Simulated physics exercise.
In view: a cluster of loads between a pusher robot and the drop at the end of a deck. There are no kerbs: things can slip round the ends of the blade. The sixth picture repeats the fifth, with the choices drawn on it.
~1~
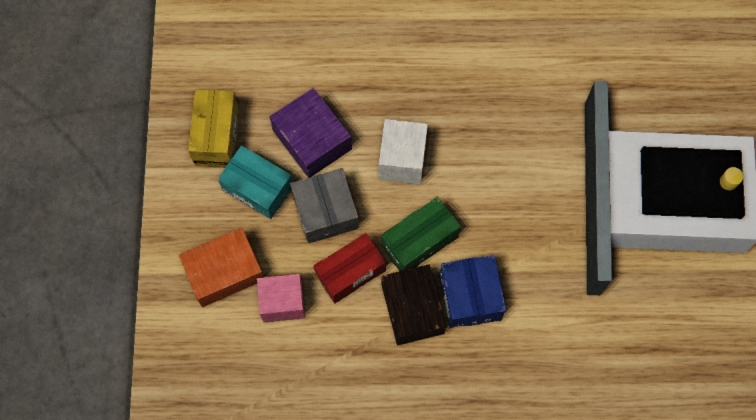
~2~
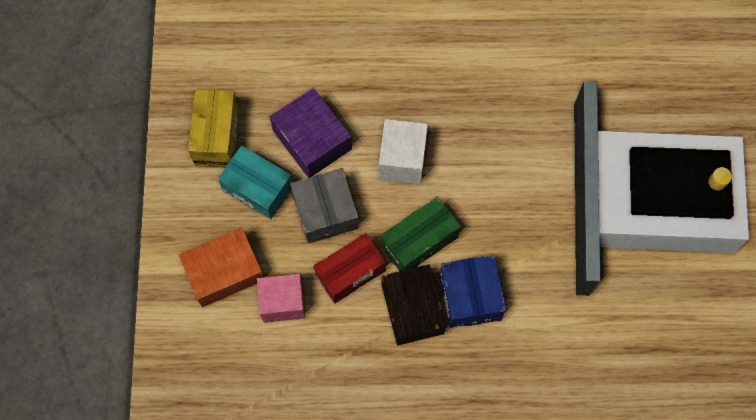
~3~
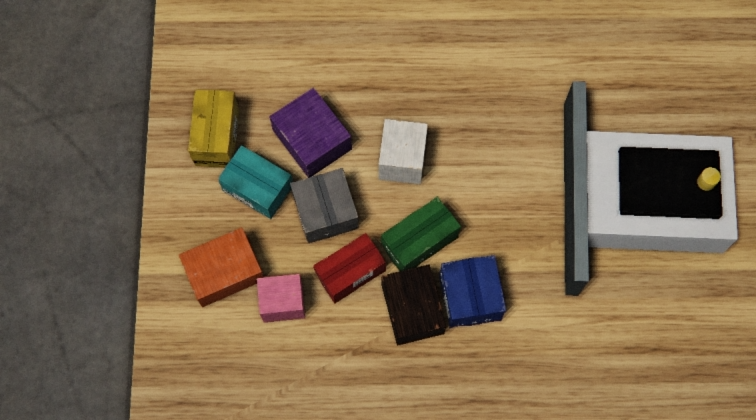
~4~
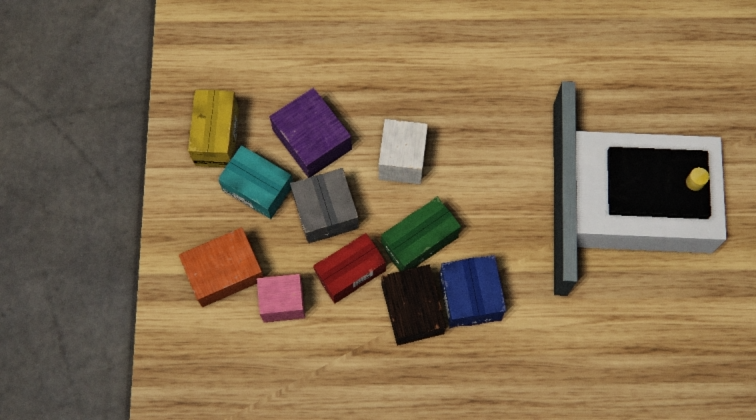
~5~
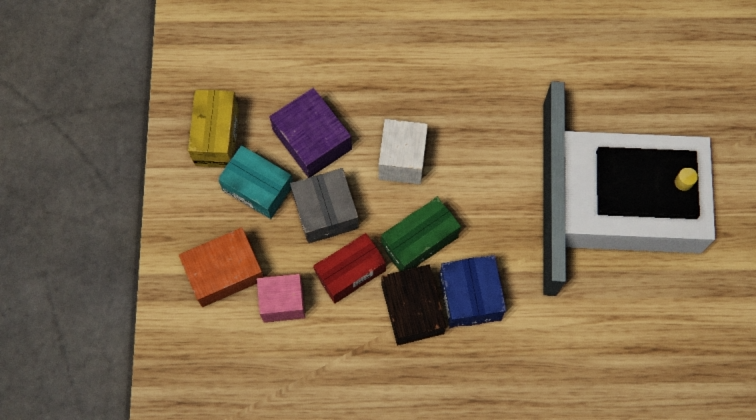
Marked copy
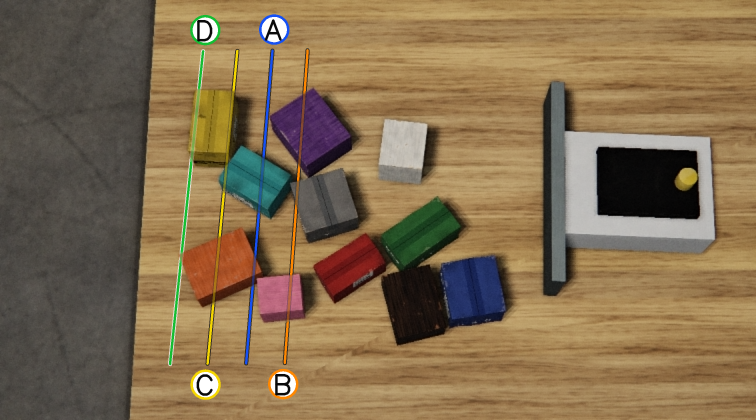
In this clip, a pusher robot with a wide flat blade moves slowly left across a wooden deck toward a cluster of colourful boxes, covering a short distance while the boxes stay still and untouched.
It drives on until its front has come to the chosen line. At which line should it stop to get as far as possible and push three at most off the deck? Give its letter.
Line C.
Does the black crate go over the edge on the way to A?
No.
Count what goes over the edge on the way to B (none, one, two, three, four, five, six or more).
In all, none.
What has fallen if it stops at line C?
It is the yellow parcel.
On the marked copy, A at (260, 200); B at (297, 200); C at (223, 200); D at (187, 201).
Following C. Soon after the start, robot (518, 182); black crate (352, 325); blue parcel (398, 301).
Later, robot (396, 183); yellow parcel (189, 115); turquoise parcel (202, 171).
In the end, robot (303, 184); yellow parcel over the edge; orange crate (139, 280); one fallen.
As for the rest, A is within the limit but short; B is within the limit but short; D drops four.
